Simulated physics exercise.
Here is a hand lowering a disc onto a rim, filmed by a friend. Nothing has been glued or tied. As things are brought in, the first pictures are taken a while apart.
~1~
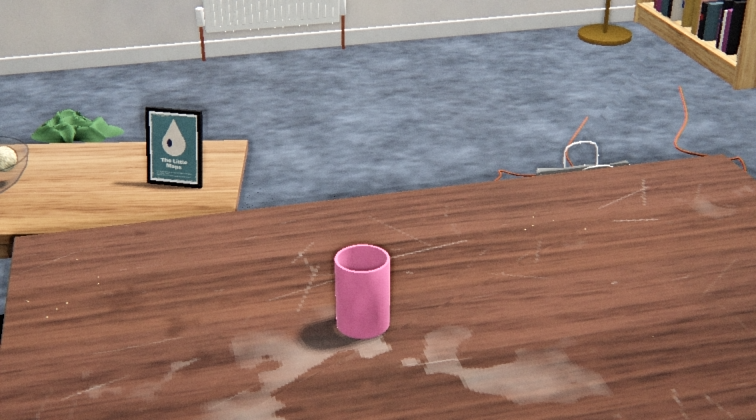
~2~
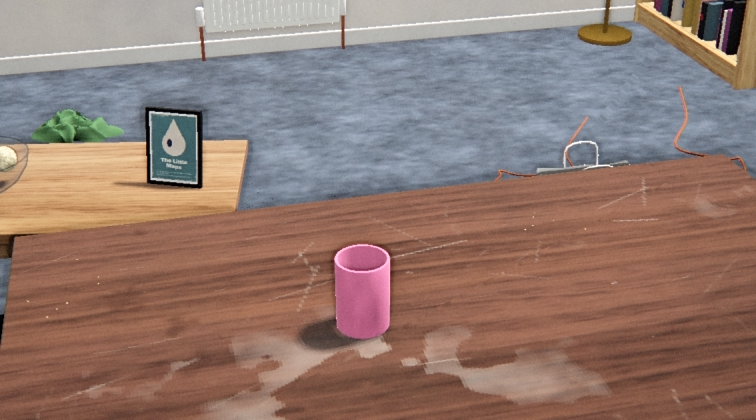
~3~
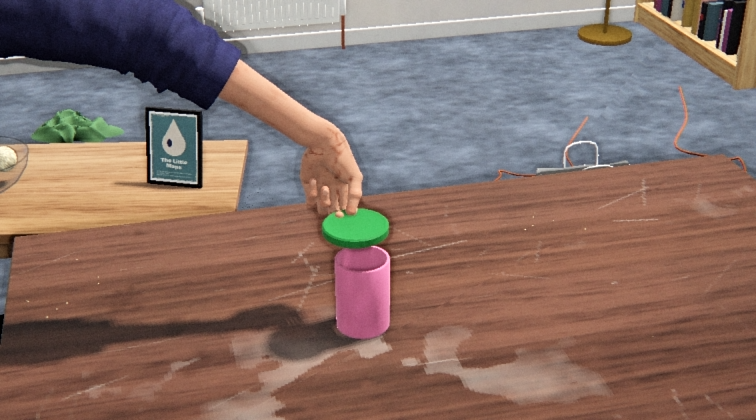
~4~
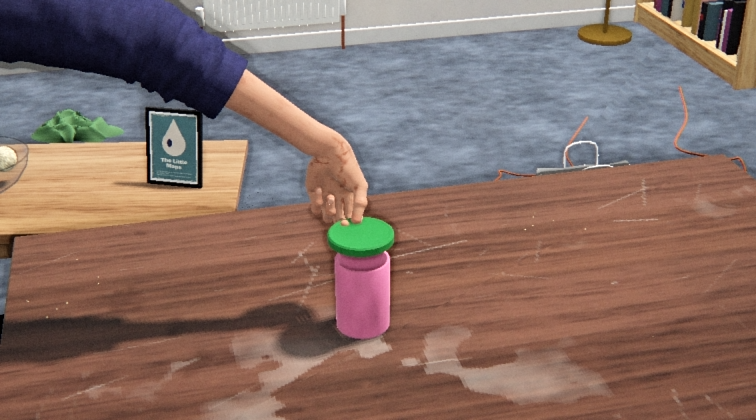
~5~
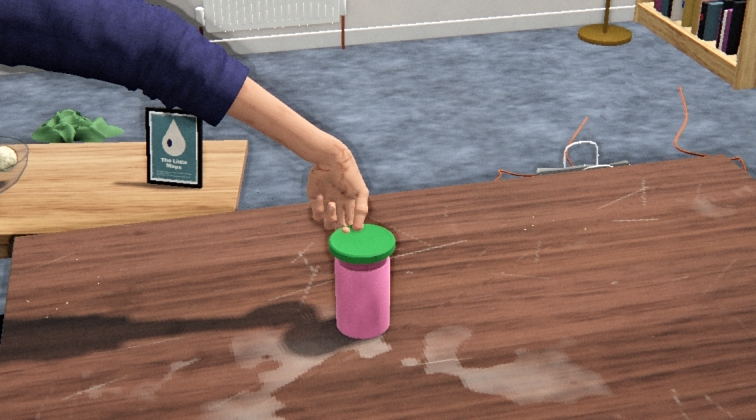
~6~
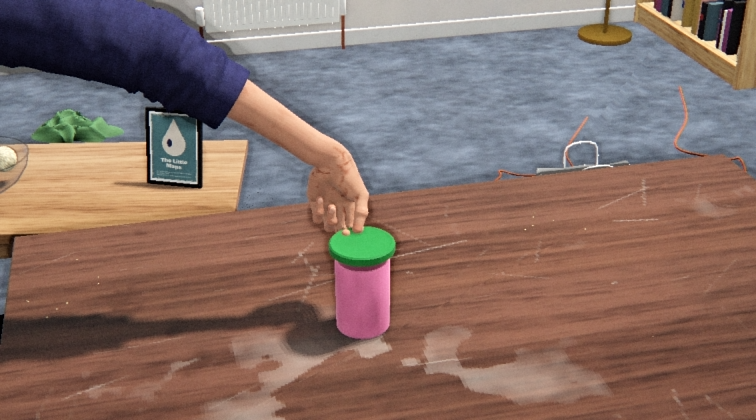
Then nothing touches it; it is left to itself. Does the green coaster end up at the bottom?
No, it stays on the rim.
Then, 0.10 s on from there, green coaster moving near (362, 254).
In the end, the green coaster covers the opening, near (362, 254).
